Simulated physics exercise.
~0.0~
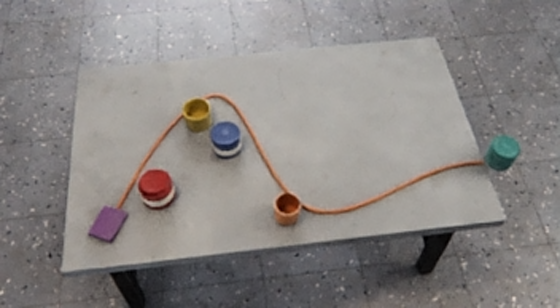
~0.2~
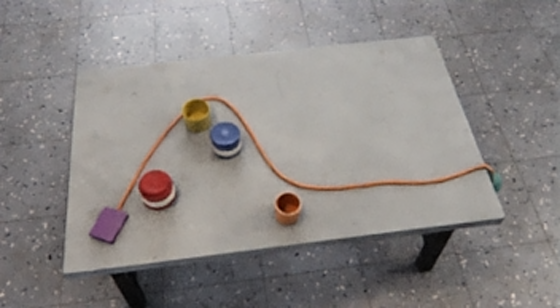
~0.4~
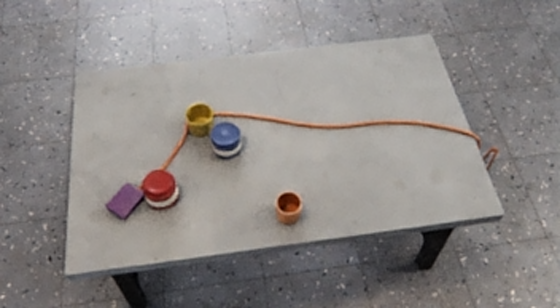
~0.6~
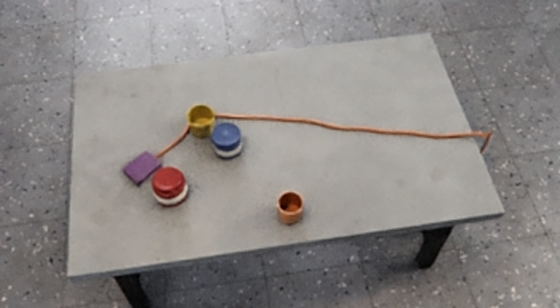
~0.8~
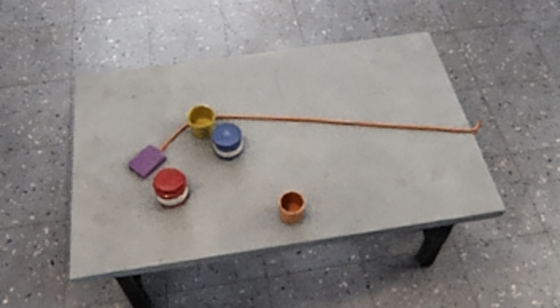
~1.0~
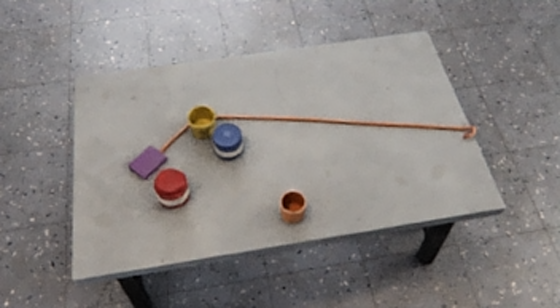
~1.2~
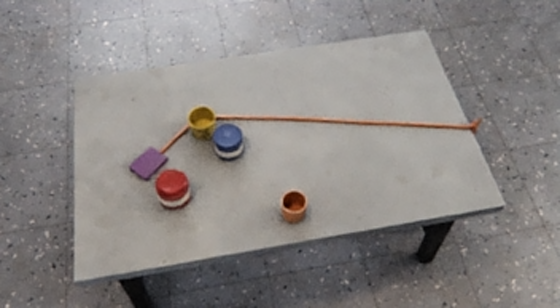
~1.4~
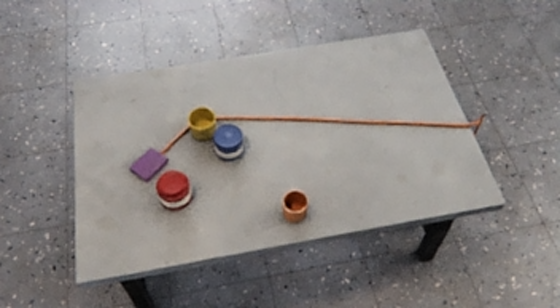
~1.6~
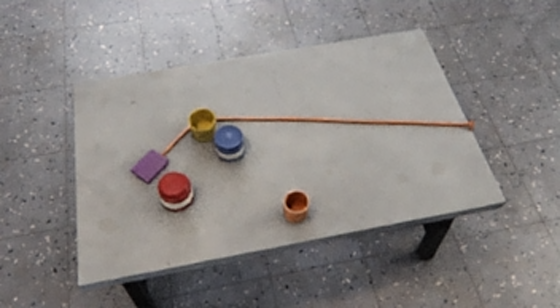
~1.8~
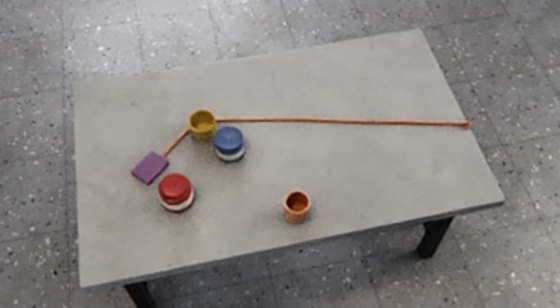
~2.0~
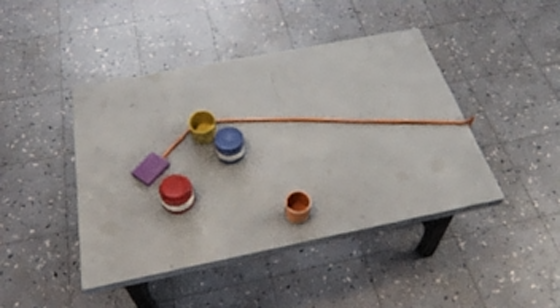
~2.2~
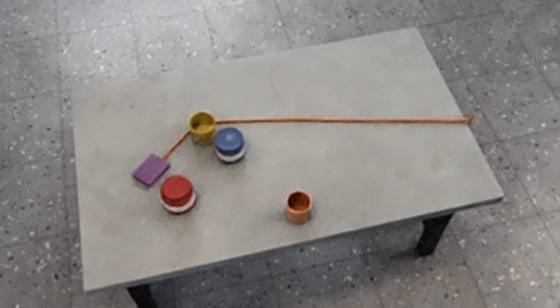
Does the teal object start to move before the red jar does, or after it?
The teal object moves first, dropping at the right edge while the red jar is still in place. The red jar shifts slightly only later, as the purple block is dragged past it.
